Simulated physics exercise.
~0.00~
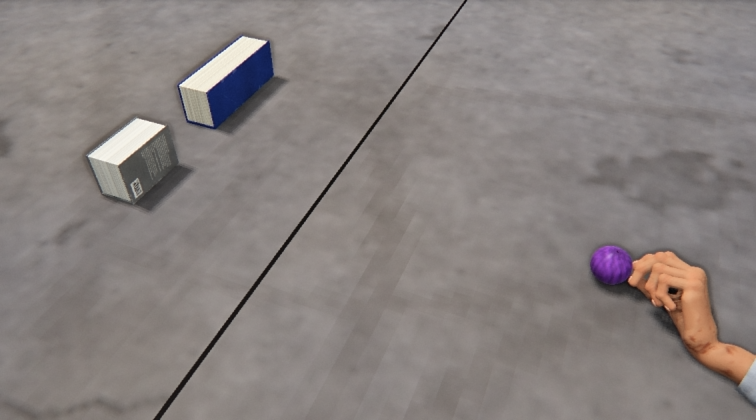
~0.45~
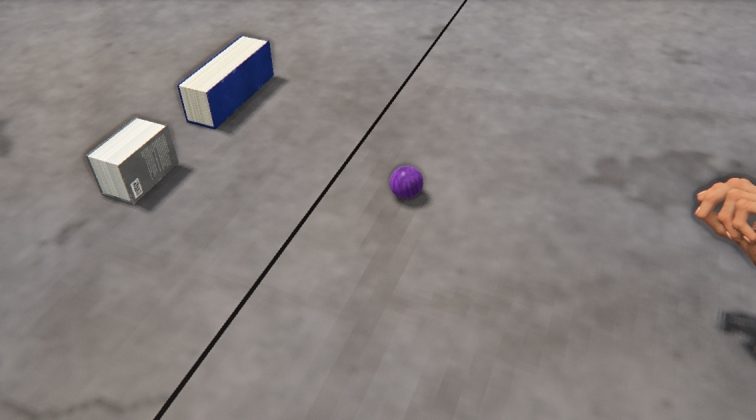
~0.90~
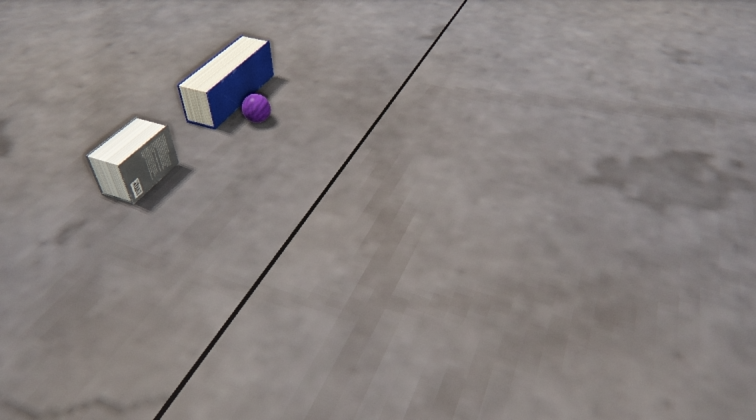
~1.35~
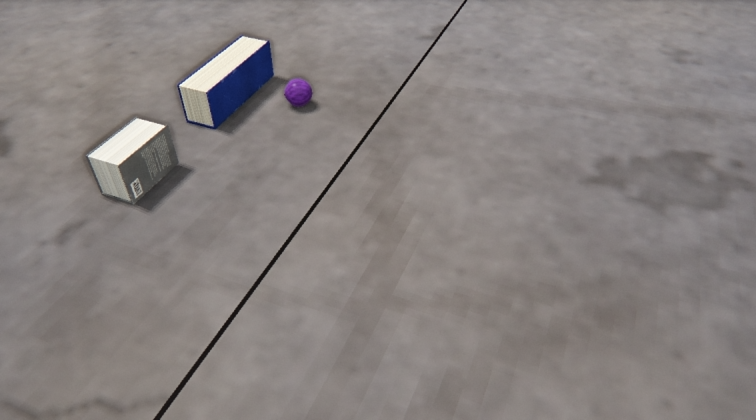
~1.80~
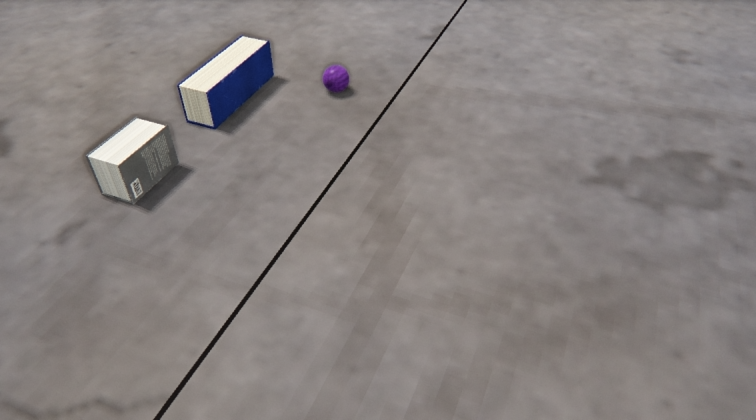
Purple round object rolling left from a hand across a dark line, bumping the blue book and rebounding right to a stop.
